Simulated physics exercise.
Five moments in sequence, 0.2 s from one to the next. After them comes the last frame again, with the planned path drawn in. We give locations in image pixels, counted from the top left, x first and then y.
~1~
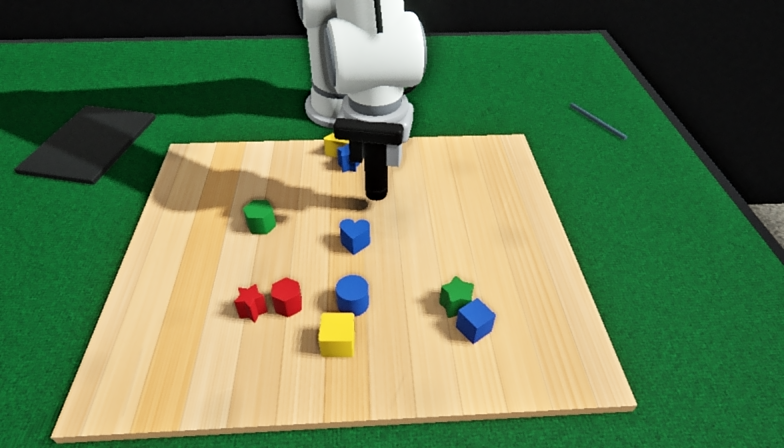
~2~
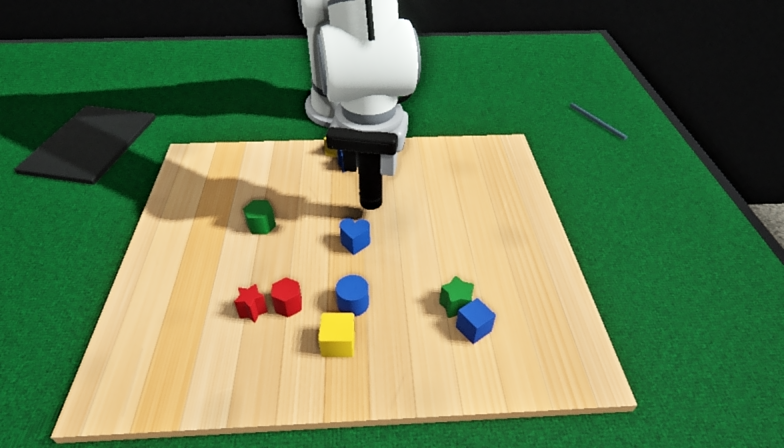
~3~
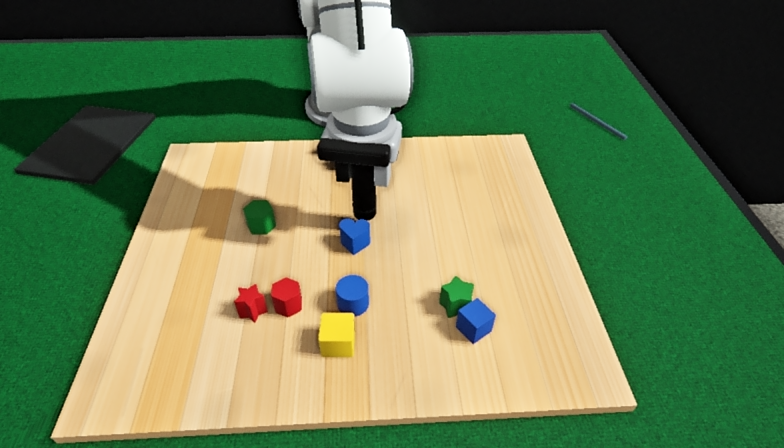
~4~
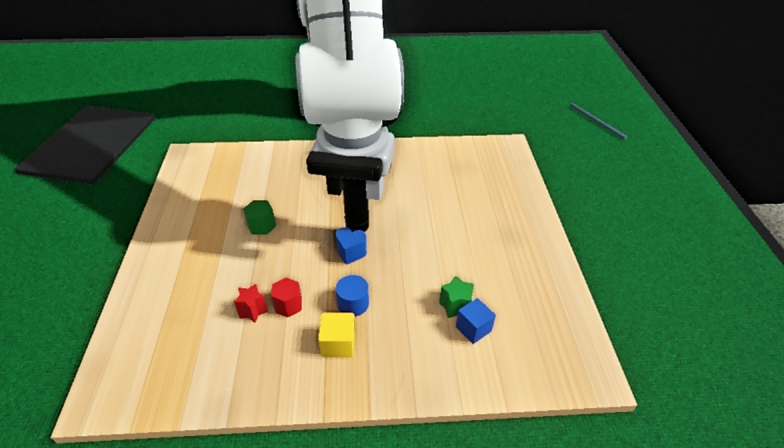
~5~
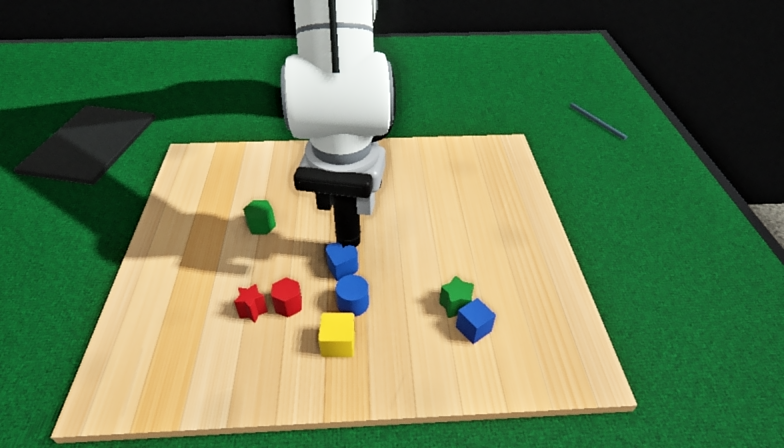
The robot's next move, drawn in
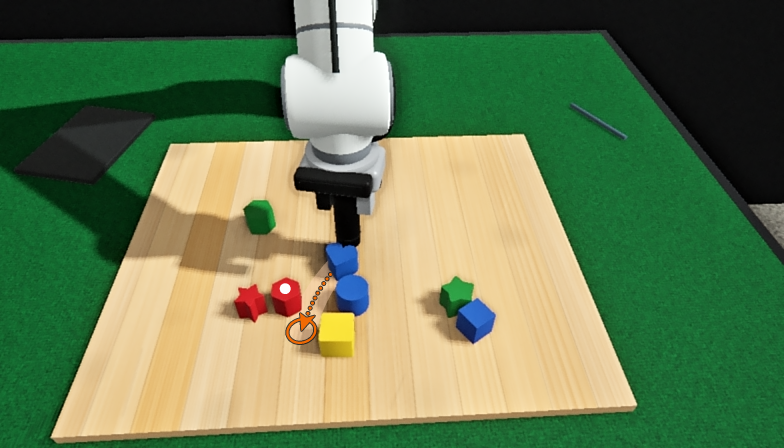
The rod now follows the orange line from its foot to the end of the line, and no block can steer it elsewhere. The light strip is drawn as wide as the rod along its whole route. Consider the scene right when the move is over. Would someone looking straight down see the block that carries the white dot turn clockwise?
That would be a yes.
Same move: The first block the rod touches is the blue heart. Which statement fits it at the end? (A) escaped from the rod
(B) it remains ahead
The correct letter is B.
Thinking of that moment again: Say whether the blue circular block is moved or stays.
At the end, its place is the same.
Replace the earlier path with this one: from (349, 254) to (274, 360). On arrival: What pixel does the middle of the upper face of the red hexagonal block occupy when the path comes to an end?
It is at (269, 303).
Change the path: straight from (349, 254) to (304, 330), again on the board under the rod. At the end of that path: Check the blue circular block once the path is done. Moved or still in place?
It is carried off its spot.
The drawn path runs from (349, 254) by way of (321, 288) to (301, 331); the dot is on the red hexagonal block.
What follows on the original path. One third of the way, rod at (328, 264); blue heart at (321, 277).
Two thirds of the way, rod at (311, 290); red hexagonal block at (276, 296), turned 30° clockwise; blue heart at (306, 305).
At the end, rod at (299, 319); red star block at (246, 294); red hexagonal block at (274, 301), turned 65° clockwise; yellow square block not moved; blue heart at (293, 336); blue circular block not moved.
